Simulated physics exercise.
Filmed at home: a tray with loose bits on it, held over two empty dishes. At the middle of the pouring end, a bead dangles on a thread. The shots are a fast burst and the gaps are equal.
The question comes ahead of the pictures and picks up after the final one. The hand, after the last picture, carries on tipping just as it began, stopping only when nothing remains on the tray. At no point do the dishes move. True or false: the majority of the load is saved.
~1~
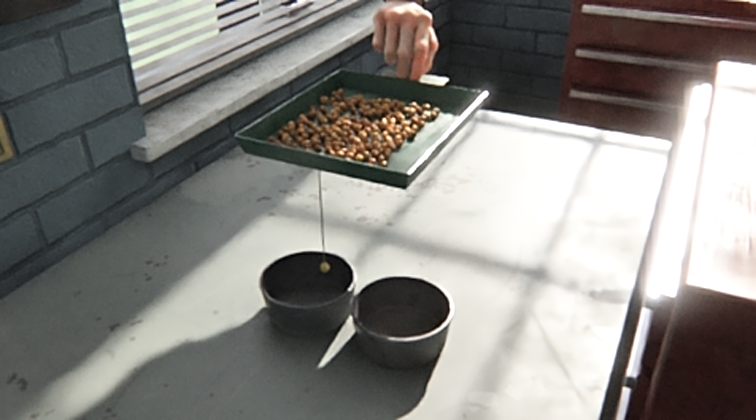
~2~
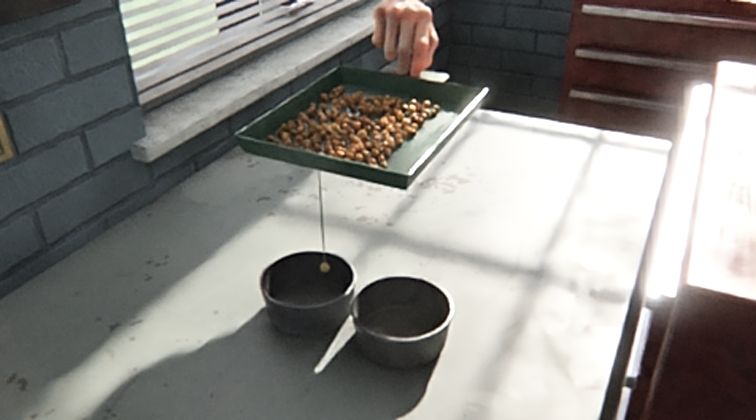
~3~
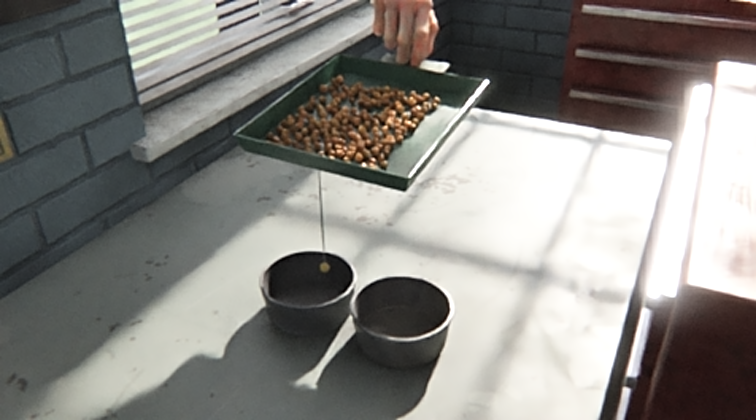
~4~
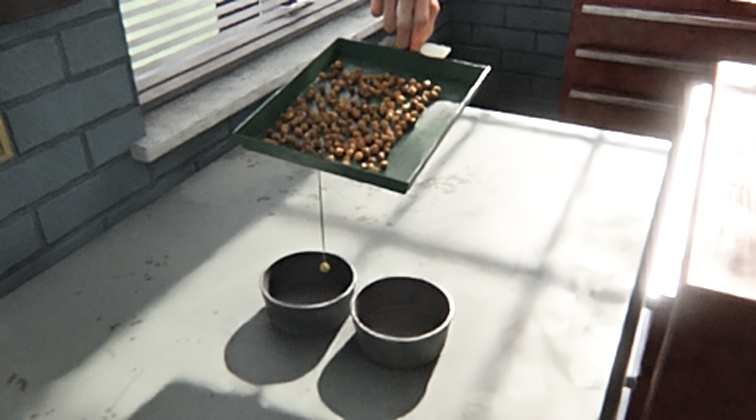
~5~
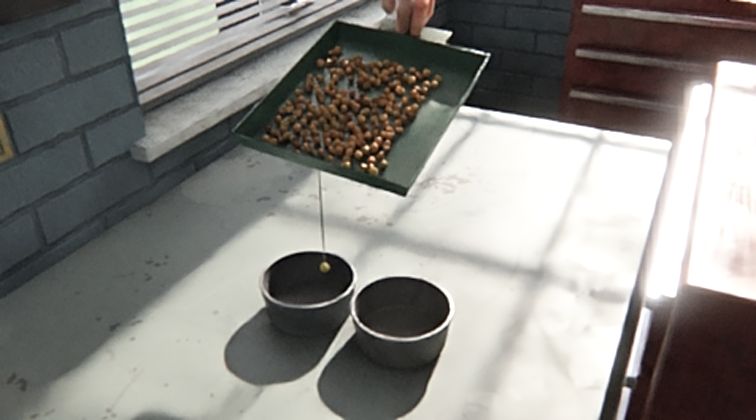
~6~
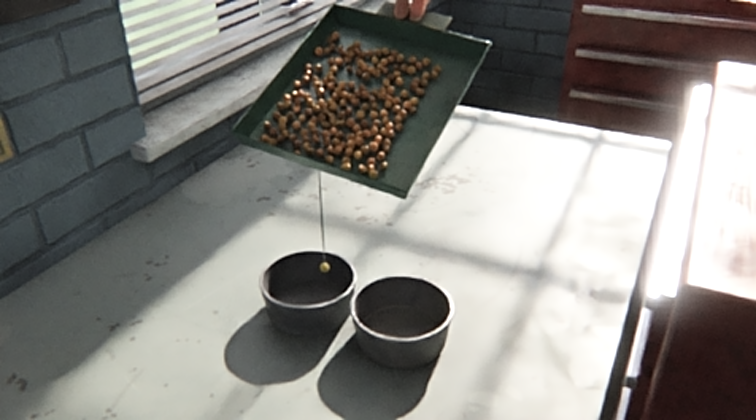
True.
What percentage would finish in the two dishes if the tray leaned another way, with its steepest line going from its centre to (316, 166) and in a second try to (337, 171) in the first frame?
First case about 10 percent; second case about 30 percent.
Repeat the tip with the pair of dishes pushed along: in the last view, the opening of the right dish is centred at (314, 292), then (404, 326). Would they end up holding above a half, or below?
Short of half, then the bulk of it.
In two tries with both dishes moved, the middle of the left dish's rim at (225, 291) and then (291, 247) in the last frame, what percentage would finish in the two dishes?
It comes to roughly 40 per cent in one try and roughly 10 per cent in the next.
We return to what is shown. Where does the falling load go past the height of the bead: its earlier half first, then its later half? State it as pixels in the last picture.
Roughly (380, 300) first, then roughly (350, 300).
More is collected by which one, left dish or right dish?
Winner: The right side.
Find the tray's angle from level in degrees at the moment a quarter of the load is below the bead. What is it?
About 115 degrees.
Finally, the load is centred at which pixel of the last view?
(380, 341).
Soon after the last picture, tray tipped steeply; nearly all on the tray; a stray few in the air.
A little later, tray tipped past a quarter turn; most on the tray; a small part in the right dish; a stray few outside both; a small part in the air.
Later still, tray tipped past a quarter turn; about two thirds in the right dish; a stray few in the left dish; about a third outside both.
At rest, tray tipped past a quarter turn; about two thirds in the right dish; a stray few in the left dish; about a third outside both.
